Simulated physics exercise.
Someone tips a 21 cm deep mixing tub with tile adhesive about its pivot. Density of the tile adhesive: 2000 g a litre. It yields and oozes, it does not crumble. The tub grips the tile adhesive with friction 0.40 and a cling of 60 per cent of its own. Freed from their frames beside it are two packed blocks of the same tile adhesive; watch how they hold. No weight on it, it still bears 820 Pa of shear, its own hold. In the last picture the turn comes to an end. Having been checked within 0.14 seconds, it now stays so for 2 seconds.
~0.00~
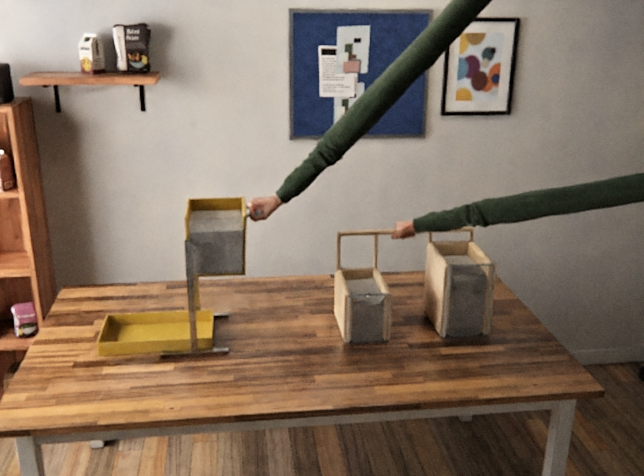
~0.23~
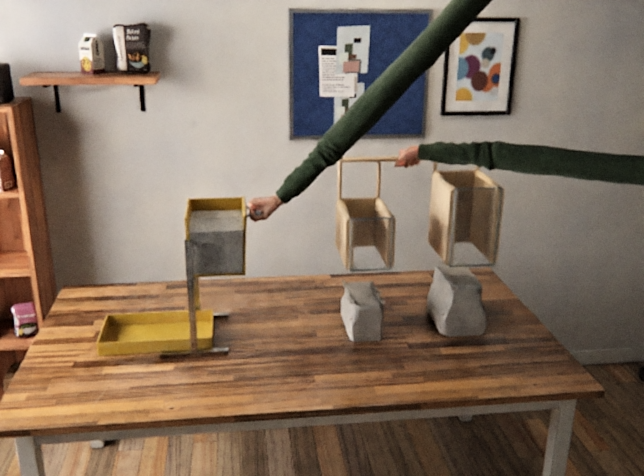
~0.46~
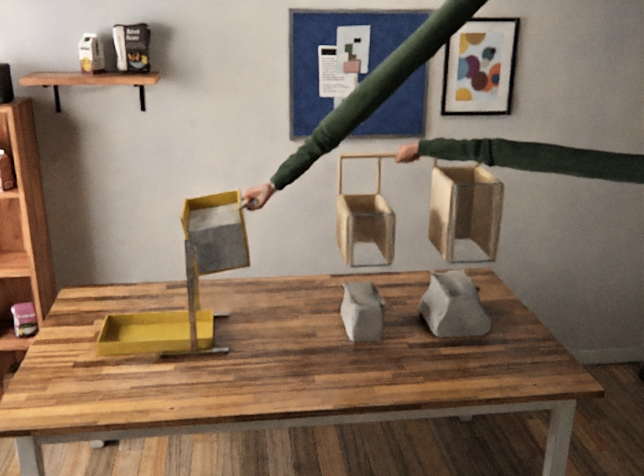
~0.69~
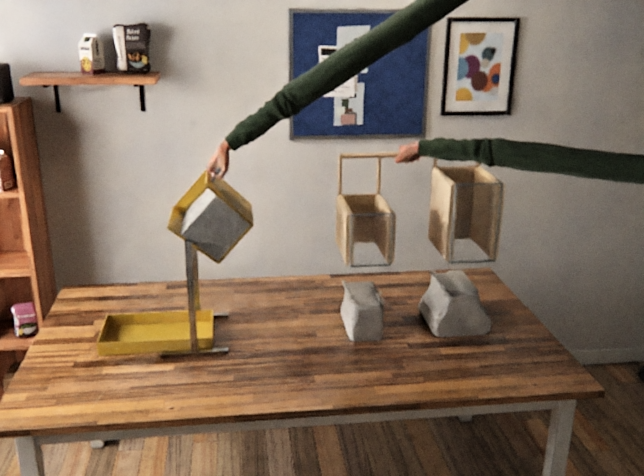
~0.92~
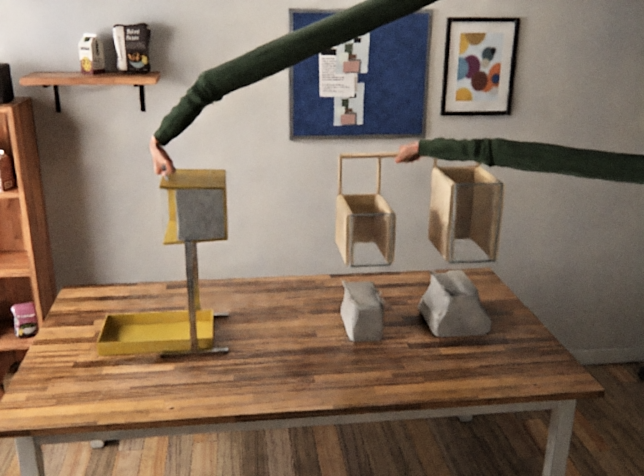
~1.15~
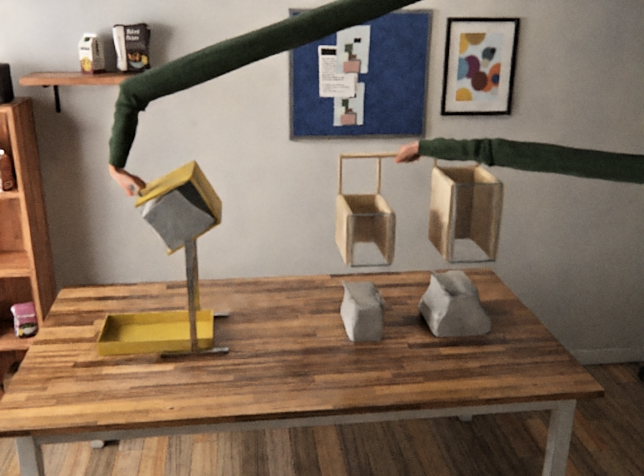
The clip shows two wooden moulds lifted by a hand off grey blocks, the right block slumping lower while the left keeps its height, as another hand turns a yellow tub of grey material counterclockwise past its side.
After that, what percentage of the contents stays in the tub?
0 %.
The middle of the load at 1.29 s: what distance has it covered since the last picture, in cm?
It has moved around 10 centimetres.
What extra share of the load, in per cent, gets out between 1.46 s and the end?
About 0 percent.
After 1.29 s, the tub is at 119 degrees and holds 52 %.
After 1.46 s, the tub is at 119 degrees and holds 0 %.
After 1.63 s, the tub is at 119 degrees and holds 0 %.
After 1.80 s, the tub is at 119 degrees and holds 0 %.
After 3.15 s, the tub is at 119 degrees and holds 0 %.
